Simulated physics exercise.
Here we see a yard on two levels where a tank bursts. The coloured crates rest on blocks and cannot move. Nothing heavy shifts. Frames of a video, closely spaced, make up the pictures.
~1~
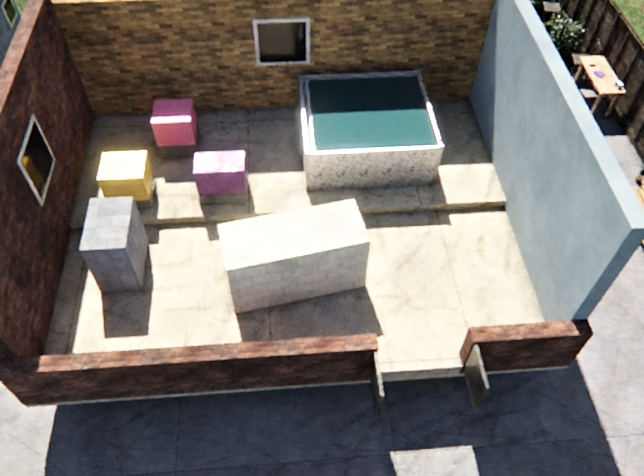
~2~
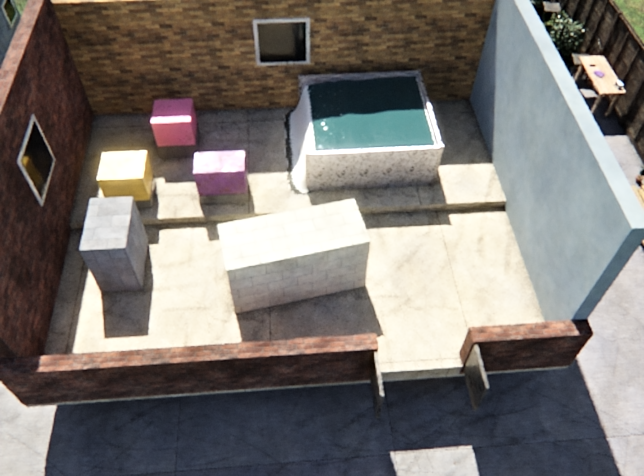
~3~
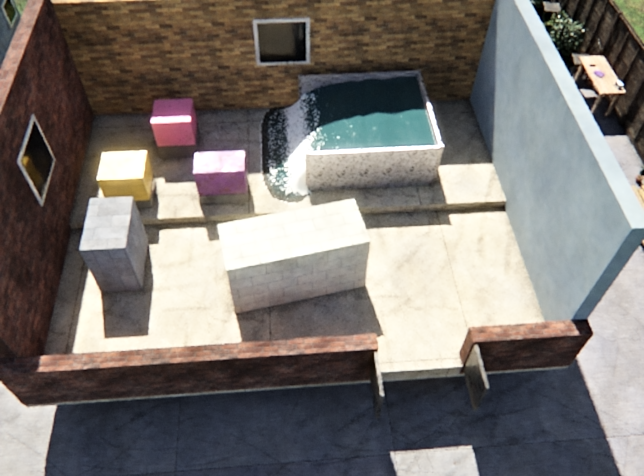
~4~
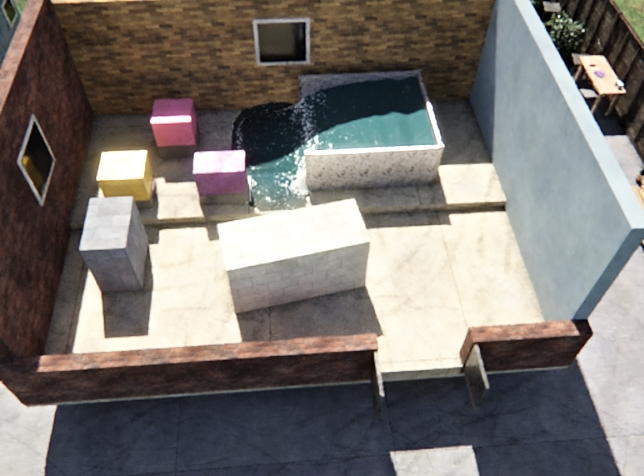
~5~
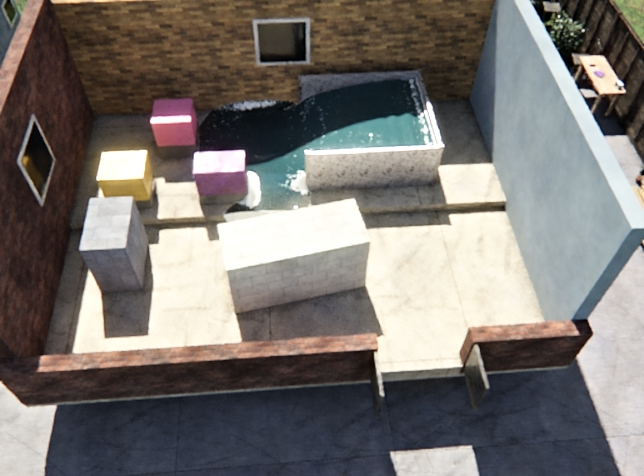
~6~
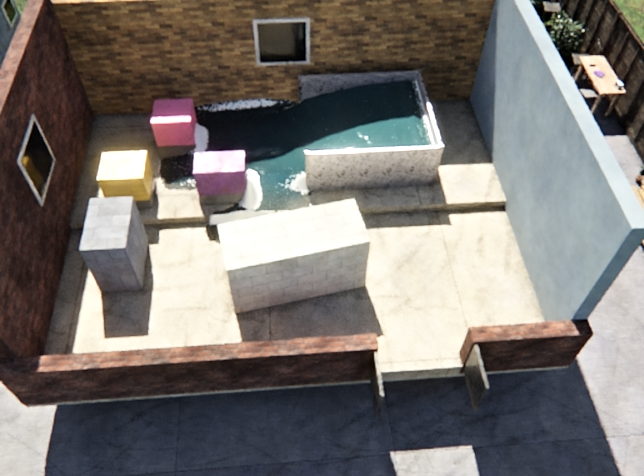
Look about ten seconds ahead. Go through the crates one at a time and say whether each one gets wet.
At the end, the yellow crate is exposed. The pink crate is exposed. The purple crate is exposed.
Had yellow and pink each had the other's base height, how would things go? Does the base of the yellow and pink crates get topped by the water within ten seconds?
Yellow: Flooded, pink: Flooded.
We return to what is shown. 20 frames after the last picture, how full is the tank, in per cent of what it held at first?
I'd put it at some 18 per cent.
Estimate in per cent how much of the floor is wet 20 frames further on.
Around 60 percent, give or take.
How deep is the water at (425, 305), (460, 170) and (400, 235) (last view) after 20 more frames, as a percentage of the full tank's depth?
Taking the places in turn, I get roughly 0, 0 and 2 percent.
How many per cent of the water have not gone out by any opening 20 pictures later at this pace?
Result: Close to 100 %.
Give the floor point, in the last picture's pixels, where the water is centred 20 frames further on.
At about (213, 182).
A moment on, water covers 30 % of the floor; the yellow crate water round its plinth, the pink crate water round its plinth, the purple crate water round its plinth.
Next, water covers 50 % of the floor; the yellow crate water round its plinth, the pink crate water round its plinth, the purple crate water round its plinth.
Then, water covers 60 % of the floor; the yellow crate water round its plinth, the pink crate water round its plinth, the purple crate water round its plinth.
Later, water covers 90 % of the floor; the yellow crate water round its plinth, the pink crate water round its plinth, the purple crate water round its plinth.
In the end, water covers 95 % of the floor; the yellow crate was topped, the pink crate was topped, the purple crate was topped.
